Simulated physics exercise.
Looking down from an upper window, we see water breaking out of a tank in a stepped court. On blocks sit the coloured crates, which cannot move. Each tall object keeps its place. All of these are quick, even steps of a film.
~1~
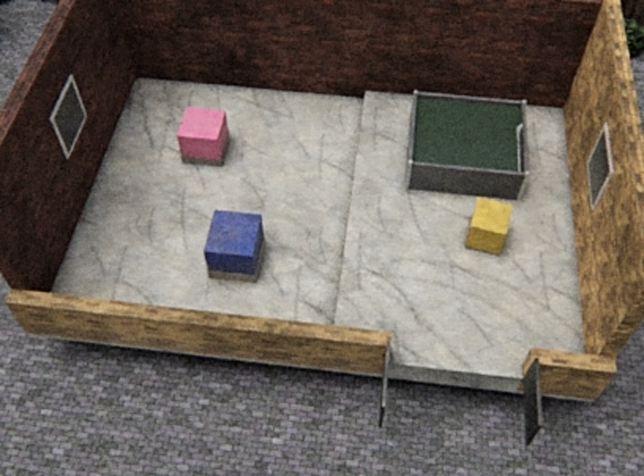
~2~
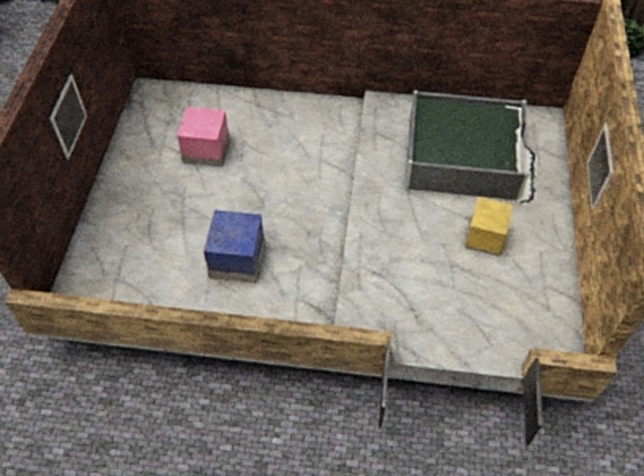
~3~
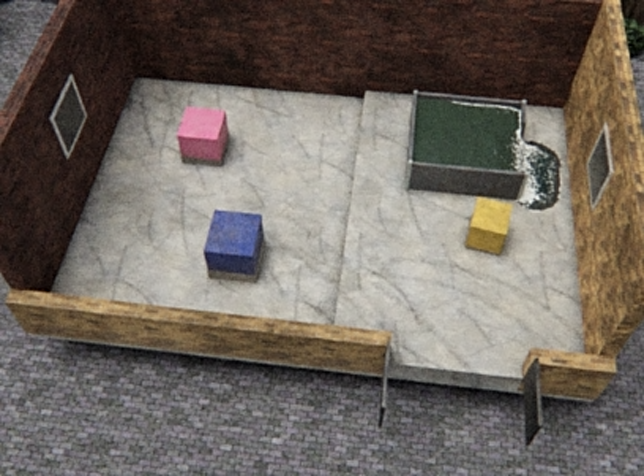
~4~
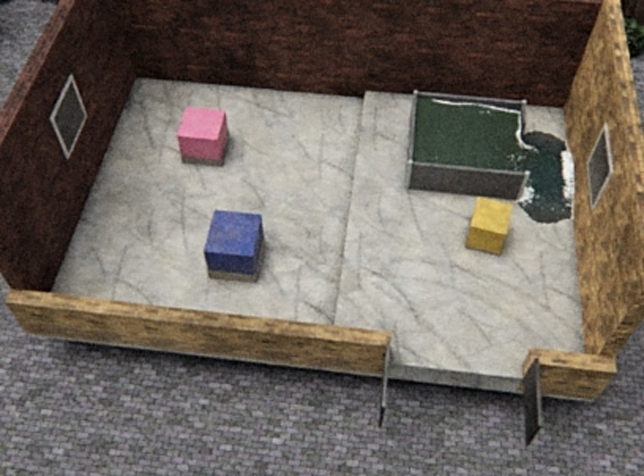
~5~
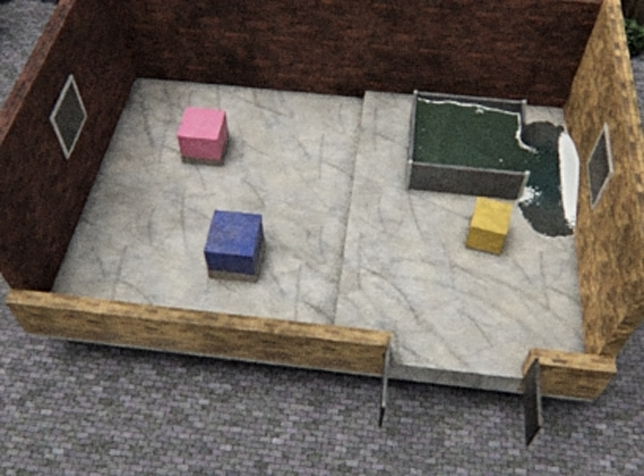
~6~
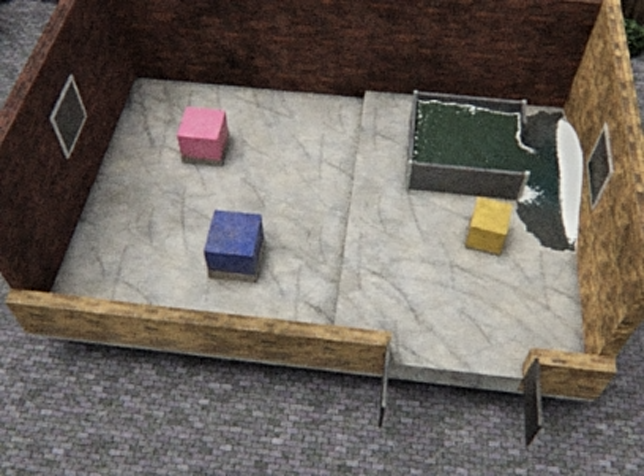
The clip opens on a walled court with pink, blue and yellow crates and still, dark green water in a tank at right. Water breaks out through the tank's right side, spreads across the pale floor to the right-hand wall, then runs along it toward the viewer, past the unmoving yellow crate.
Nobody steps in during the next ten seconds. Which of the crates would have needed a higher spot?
At the end, as for the pink crate it's untouched by the water; as for the yellow crate it's moistened by the water; as for the blue crate it's untouched by the water.
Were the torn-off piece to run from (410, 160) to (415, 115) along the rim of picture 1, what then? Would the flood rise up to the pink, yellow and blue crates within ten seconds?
Result - pink crate gets flooded; yellow crate is not reached; blue crate is not reached.
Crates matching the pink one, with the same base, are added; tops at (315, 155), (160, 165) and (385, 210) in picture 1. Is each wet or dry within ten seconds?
Checked in the order given, number one never gets reached, number two never gets reached and number three never gets reached.
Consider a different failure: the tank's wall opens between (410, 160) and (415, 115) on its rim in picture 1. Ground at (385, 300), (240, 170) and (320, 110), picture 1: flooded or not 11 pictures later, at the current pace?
Spot one: Spared by the leak. Spot two: Reached by the flood. Spot three: Reached by the flood.
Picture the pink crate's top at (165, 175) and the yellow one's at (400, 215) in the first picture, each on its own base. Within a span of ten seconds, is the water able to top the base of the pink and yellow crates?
In short: Pink crate is safe; yellow crate is safe.
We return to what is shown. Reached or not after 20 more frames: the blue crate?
My call for blue: Remains dry.
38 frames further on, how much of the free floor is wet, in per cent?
About 55 per cent.
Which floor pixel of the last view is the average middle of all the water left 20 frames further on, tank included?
My guess is about (489, 185).
A moment on, water covers 10 % of the floor; the pink crate not reached, the yellow crate not reached, the blue crate not reached.
Next, water covers 20 % of the floor; the pink crate not reached, the yellow crate water round its plinth, the blue crate not reached.
Then, water covers 30 % of the floor; the pink crate not reached, the yellow crate water round its plinth, the blue crate not reached.
Later, water covers 55 % of the floor; the pink crate water round its plinth, the yellow crate water round its plinth, the blue crate water round its plinth.
In the end, water covers 85 % of the floor; the pink crate stayed above the water, the yellow crate was topped, the blue crate stayed above the water.
